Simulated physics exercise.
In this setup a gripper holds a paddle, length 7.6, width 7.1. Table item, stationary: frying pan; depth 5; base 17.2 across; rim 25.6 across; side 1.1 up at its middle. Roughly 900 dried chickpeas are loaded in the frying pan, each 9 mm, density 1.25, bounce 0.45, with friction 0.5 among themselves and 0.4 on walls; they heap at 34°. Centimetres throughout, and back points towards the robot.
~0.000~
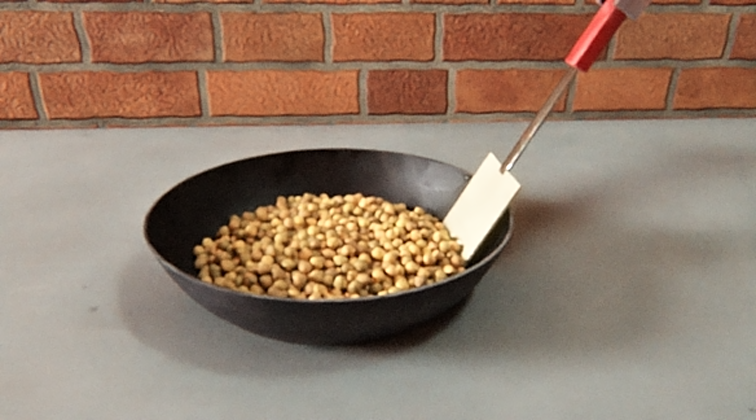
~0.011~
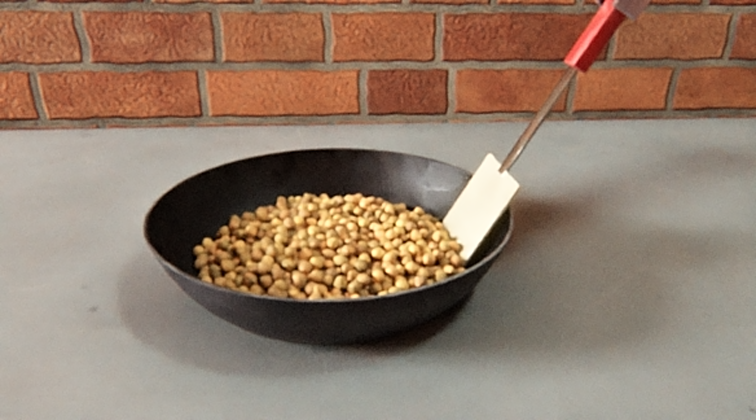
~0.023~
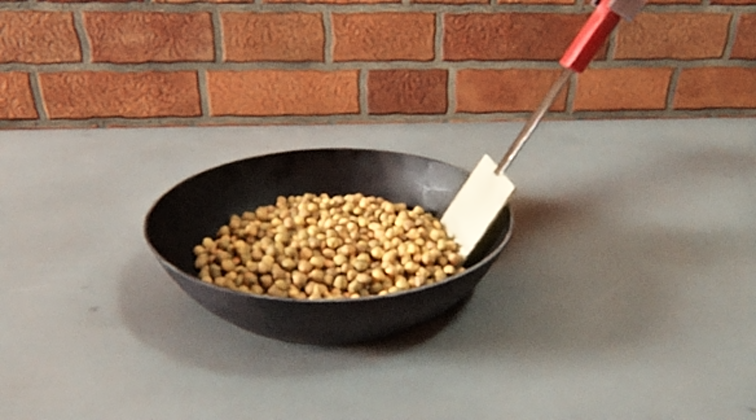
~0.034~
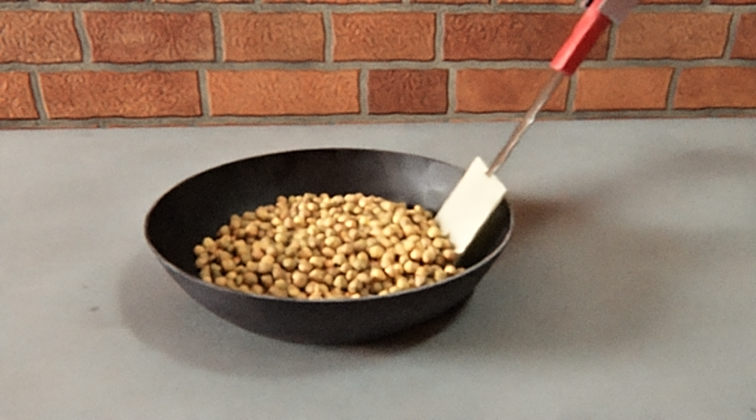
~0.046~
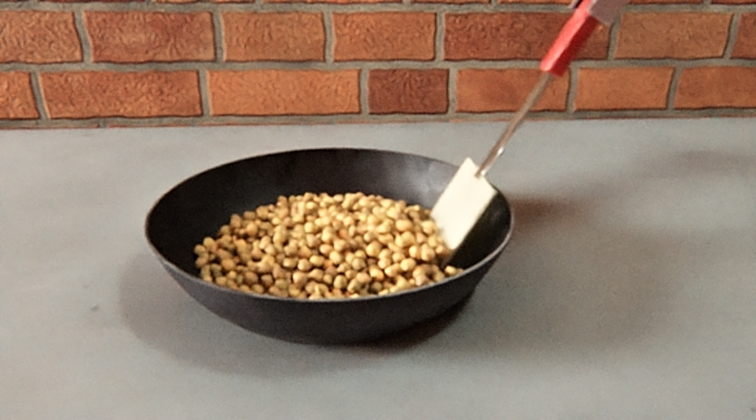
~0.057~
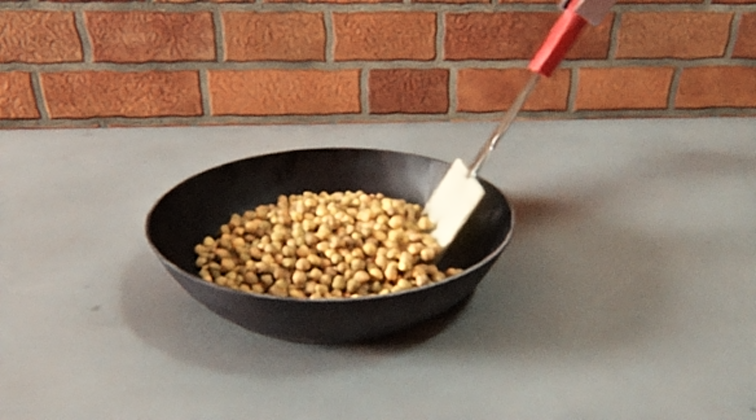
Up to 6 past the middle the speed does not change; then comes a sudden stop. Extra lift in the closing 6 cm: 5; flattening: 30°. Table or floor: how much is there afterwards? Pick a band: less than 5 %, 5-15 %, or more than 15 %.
It falls in the band less than 5 %.
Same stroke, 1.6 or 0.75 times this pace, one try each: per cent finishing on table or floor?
The two tries give about 10 and 0 in a hundred.
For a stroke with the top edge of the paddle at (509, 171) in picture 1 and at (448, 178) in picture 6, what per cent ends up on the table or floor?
Some 10 percent ends up on the table or floor.
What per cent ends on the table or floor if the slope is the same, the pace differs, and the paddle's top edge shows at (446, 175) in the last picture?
Expect about 10 per cent there.
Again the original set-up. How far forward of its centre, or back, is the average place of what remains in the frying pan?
It rests close to 3.5 centimetres ahead of centre.
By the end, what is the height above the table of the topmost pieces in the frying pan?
Near 5.5 centimetres high.
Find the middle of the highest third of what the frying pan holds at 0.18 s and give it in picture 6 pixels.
Near pixel (279, 233).
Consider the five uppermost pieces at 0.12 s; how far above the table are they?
About 5 cm.
By 0.12 s, sloping 60°, highest piece 5 above the table; 900 in the frying pan.
By 0.18 s, sloping 48°, highest piece 6 above the table; 900 in the frying pan.
By 0.41 s, sloping 30°, highest piece 6 above the table; 877 in the frying pan, 20 on the table or floor, 3 on the blade or in flight.
By 1.46 s, sloping 30°, highest piece 6 above the table; 877 in the frying pan, 23 on the table or floor.
Final count, 877 in the frying pan, 23 on the table or floor. That is 3 % on the table or floor.
